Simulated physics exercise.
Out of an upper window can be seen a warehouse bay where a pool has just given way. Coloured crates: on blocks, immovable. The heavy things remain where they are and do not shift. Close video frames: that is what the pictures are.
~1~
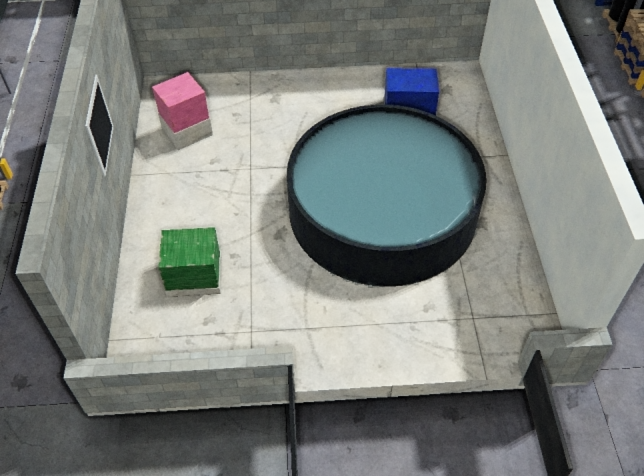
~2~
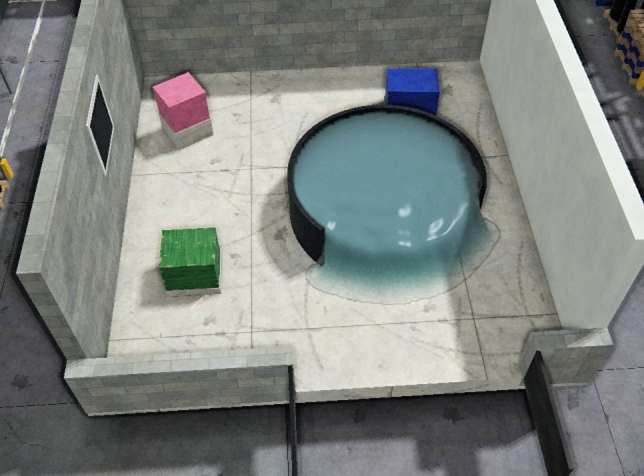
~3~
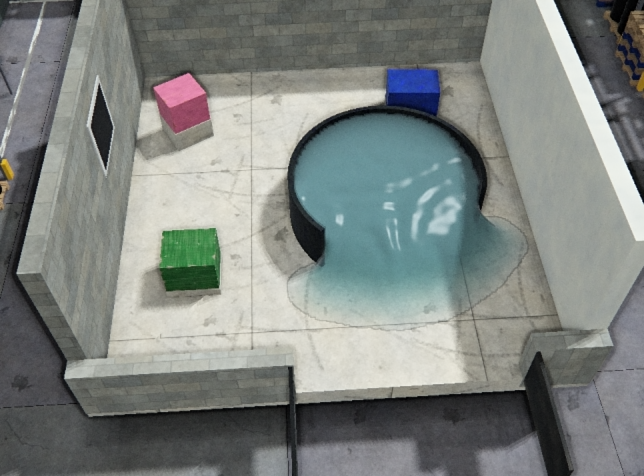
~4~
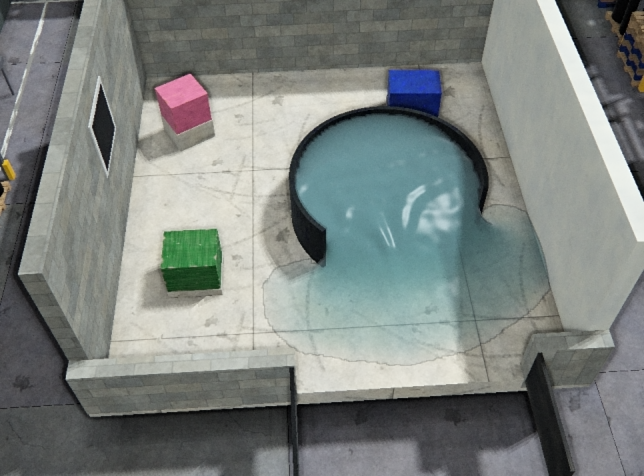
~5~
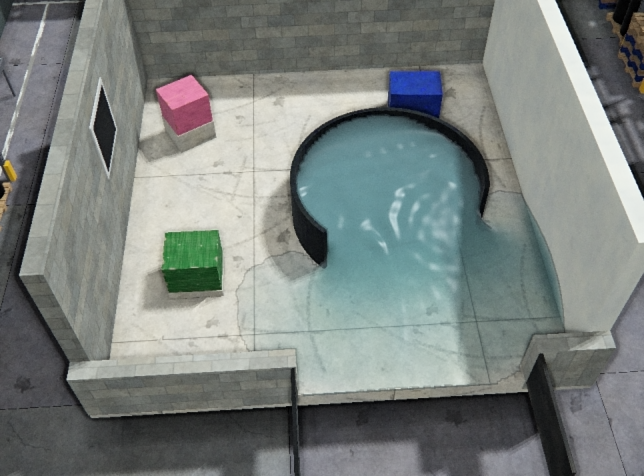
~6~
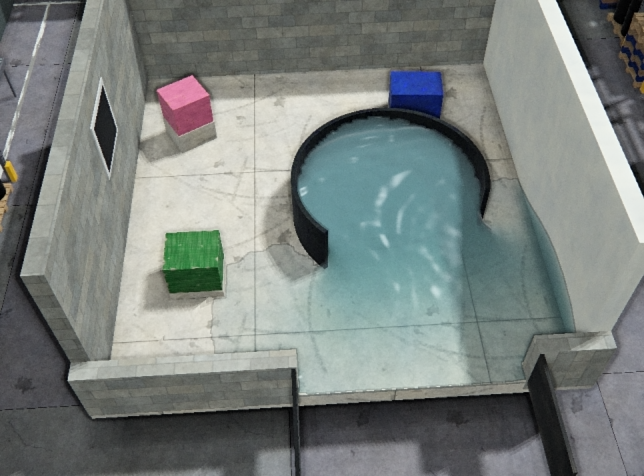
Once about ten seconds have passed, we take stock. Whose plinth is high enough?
Outcome: The pink crate comes out dry; the blue crate comes out dry; the green crate comes out dry.
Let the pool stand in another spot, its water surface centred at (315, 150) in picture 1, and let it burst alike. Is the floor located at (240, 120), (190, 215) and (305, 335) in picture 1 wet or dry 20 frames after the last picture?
Results in order - left untouched, swamped, swamped.
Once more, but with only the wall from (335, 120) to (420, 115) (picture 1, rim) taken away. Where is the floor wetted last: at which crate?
That would be the green one, reached last.
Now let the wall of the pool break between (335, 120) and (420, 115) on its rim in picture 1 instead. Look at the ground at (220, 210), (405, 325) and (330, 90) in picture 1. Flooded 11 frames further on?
First spot unwetted, second unwetted, third drenched.
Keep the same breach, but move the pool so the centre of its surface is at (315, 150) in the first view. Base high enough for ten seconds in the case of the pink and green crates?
I'd say the pink crate is unharmed, while the green crate is overrun.
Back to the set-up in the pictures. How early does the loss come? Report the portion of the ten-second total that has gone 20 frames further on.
I'd put it near 70 in a hundred.
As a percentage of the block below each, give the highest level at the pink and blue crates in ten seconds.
Around 20 % and 70 %.
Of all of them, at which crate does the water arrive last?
The pink-painted one, I reckon.
A moment on, water covers 35 % of the floor; the pink crate not reached, the blue crate not reached, the green crate water round its plinth.
Next, water covers 40 % of the floor; the pink crate not reached, the blue crate water round its plinth, the green crate water round its plinth.
Then, water covers 55 % of the floor; the pink crate not reached, the blue crate water round its plinth, the green crate water round its plinth.
Later, water covers 75 % of the floor; the pink crate water round its plinth, the blue crate water round its plinth, the green crate water round its plinth.
In the end, water covers 100 % of the floor; the pink crate stayed above the water, the blue crate stayed above the water, the green crate stayed above the water.
